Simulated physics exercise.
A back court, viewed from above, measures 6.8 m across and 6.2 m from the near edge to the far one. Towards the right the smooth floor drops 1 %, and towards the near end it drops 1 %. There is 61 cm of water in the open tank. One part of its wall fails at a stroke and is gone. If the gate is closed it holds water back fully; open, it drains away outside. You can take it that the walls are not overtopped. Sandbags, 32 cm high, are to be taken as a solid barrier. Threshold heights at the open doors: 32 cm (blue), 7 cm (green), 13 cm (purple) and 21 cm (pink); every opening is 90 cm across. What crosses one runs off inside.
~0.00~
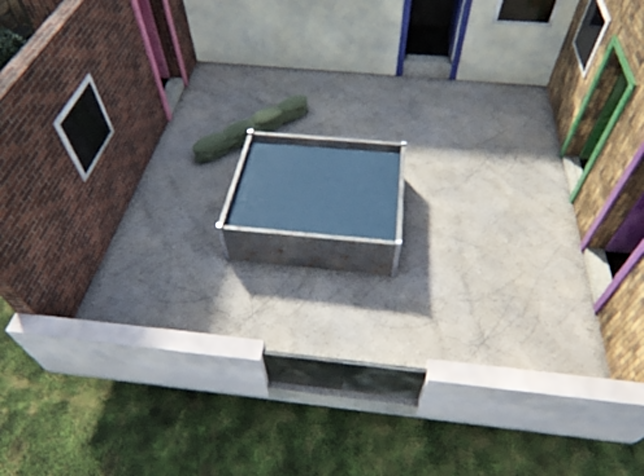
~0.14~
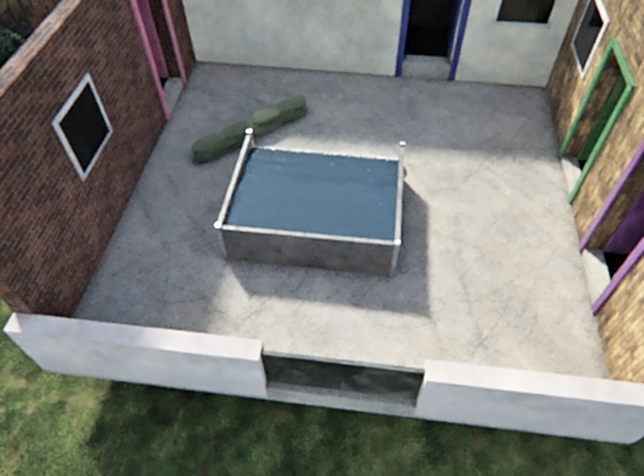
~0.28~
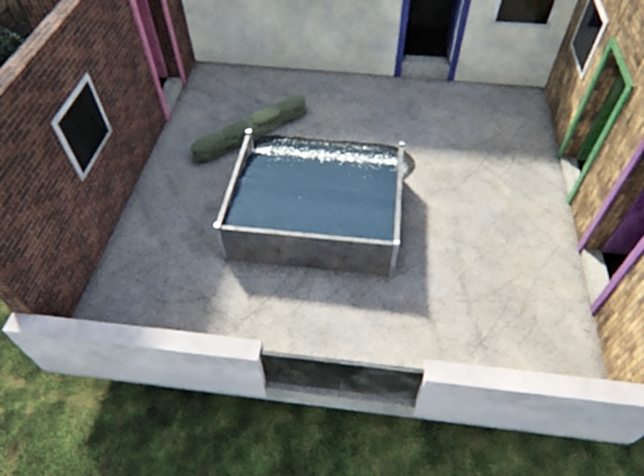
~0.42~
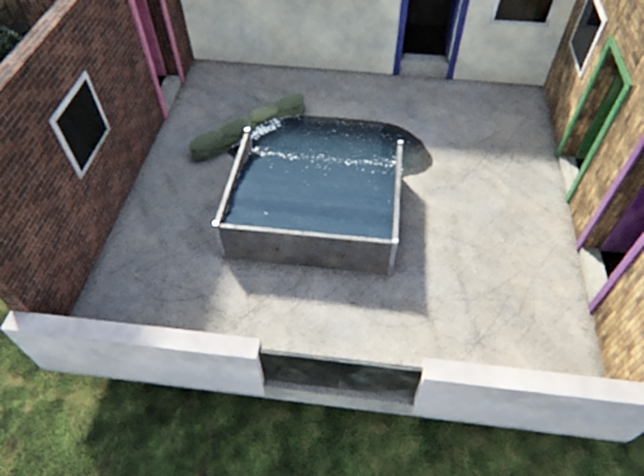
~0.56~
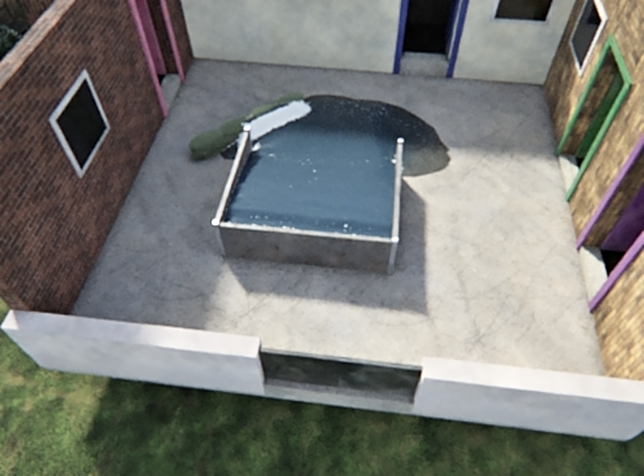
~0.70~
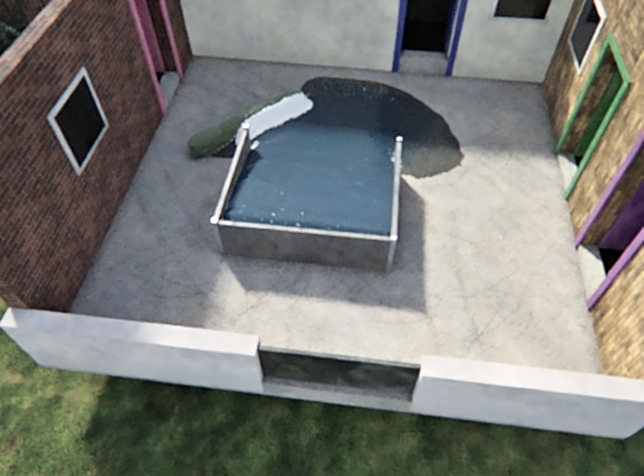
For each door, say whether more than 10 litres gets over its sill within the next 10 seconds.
At the blue door the water let in will remain short of the limit, at the green door the water let in will surpass the limit, at the purple door the water let in will remain short of the limit, at the pink door the water let in will remain short of the limit.
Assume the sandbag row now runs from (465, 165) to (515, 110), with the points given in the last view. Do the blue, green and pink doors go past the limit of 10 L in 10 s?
Then the blue door is fine, the green door is fine, and the pink door is fine.
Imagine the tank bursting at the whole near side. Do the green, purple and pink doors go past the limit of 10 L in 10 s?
Green falls short; purple exceeds; pink falls short.
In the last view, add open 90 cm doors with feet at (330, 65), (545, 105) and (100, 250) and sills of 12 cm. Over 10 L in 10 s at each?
In turn: Over, past it, not over.
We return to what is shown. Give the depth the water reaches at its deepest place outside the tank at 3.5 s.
Up to near 35 cm.
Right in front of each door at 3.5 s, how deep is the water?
Depths in cm: Blue 17, green 11, purple 1, pink 12.
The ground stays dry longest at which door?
It's the purple door that comes last.
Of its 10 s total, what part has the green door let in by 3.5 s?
Roughly 0%.
After 1.4 s water covers 25 % of the floor and is deepest (44 cm) near (364, 72); blue door 22 cm at the sill, 0 L in, green door not reached, purple door not reached, pink door not reached.
After 2.2 s water covers 35 % of the floor and is deepest (36 cm) near (374, 73); blue door 31 cm at the sill, 0 L in, green door not reached, purple door not reached, pink door not reached.
After 3.5 s water covers 60 % of the floor and is deepest (35 cm) near (538, 98); blue door 17 cm at the sill, 1 L in, green door 11 cm at the sill, 0 L in, purple door not reached, pink door 12 cm at the sill, 0 L in.
After 6.0 s water covers 90 % of the floor and is deepest (20 cm) near (599, 405); blue door 9 cm at the sill, 1 L in, green door 11 cm at the sill, 38 L in, purple door 6 cm at the sill, 0 L in, pink door 6 cm at the sill, 0 L in.
After 10.0 s water covers 95 % of the floor and is deepest (16 cm) near (354, 375); blue door 5 cm at the sill, 1 L in, green door 8 cm at the sill, 55 L in, purple door 7 cm at the sill, 0 L in, pink door 3 cm at the sill, 0 L in.
